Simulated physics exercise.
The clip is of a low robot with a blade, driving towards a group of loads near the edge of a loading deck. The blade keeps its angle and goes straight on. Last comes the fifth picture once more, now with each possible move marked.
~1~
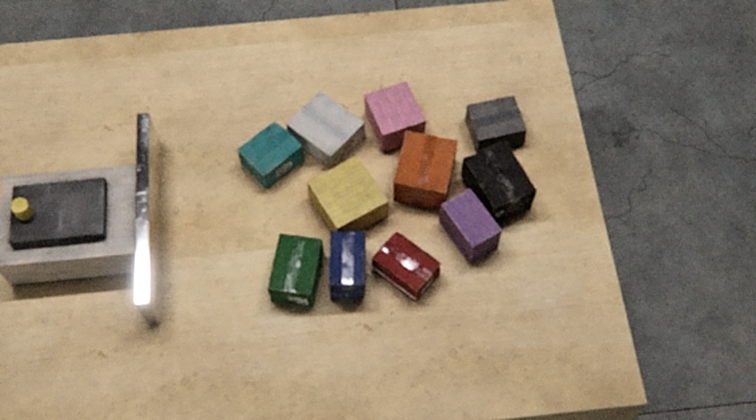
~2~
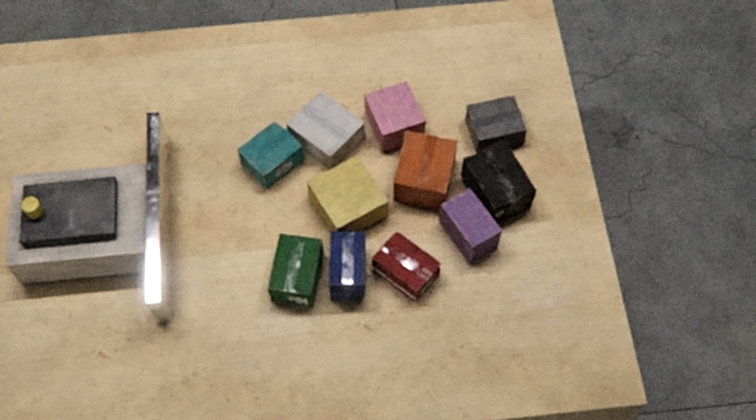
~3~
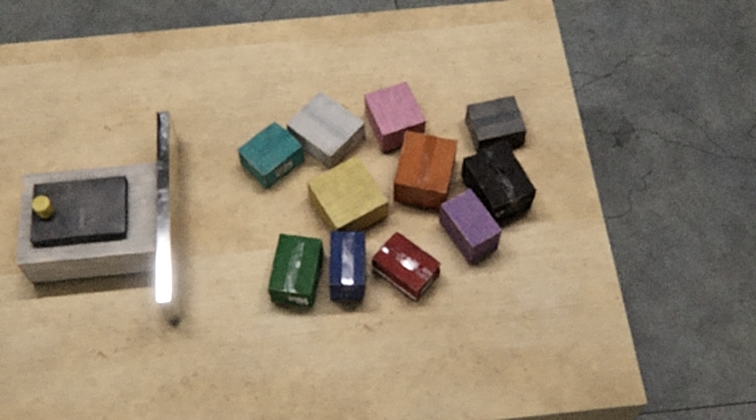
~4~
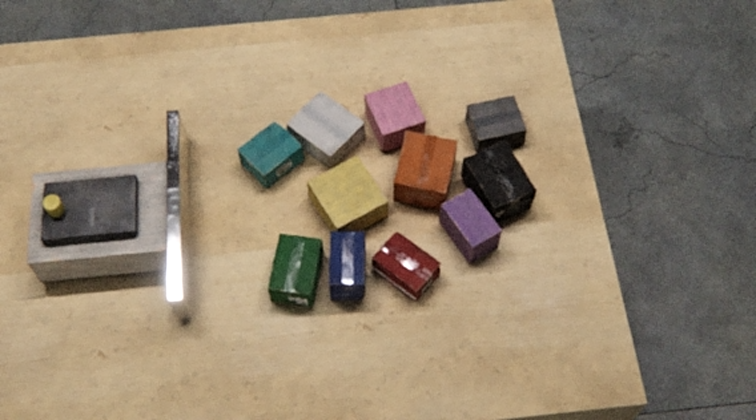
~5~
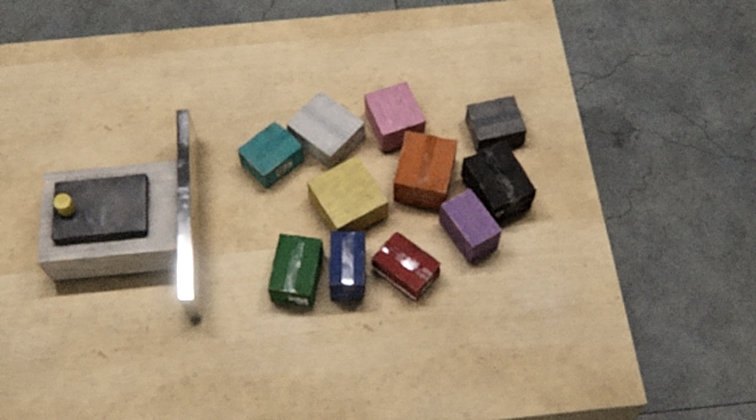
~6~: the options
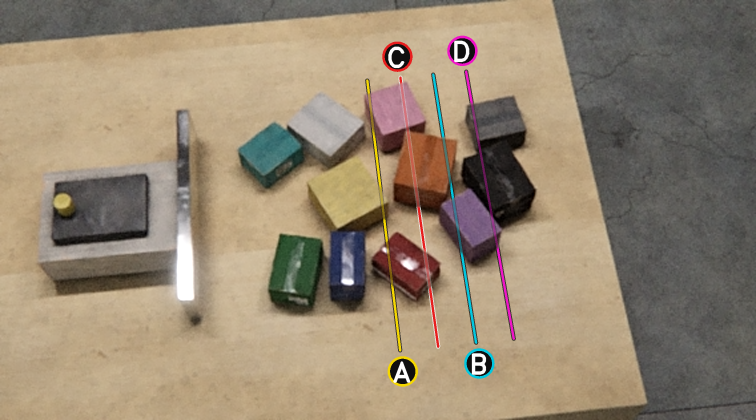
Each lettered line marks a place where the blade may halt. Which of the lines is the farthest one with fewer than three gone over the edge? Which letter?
As far as mark D.
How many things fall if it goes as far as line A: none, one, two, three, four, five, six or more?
In all, none.
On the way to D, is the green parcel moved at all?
Yes.
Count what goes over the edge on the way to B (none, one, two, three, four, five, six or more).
The count is none.
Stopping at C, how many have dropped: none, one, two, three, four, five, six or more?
In all, none.
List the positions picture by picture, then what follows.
In the first picture, black box (497, 183); white parcel (326, 130); blue box (348, 266).
In the second picture, robot (76, 210); pink crate (395, 117).
In the third picture, robot (87, 209); turquoise parcel (271, 155).
In the fourth picture, robot (98, 208); grey box (496, 124).
In the fifth picture, robot (108, 207); orange box (425, 171); red parcel (406, 267); black box (497, 183).
On the marked copy, A at (383, 206); B at (453, 199); C at (418, 203); D at (488, 196).
Taking D. A third of the way, robot (219, 196); pink crate (420, 104); white parcel (368, 118).
Two thirds of the way, robot (329, 186); black box (545, 179); grey box (520, 114).
When it is over, robot (413, 178); black box over the edge; red parcel (612, 254); one fallen.
As for the rest, A is within the limit but short; B is within the limit but short; C is within the limit but short.
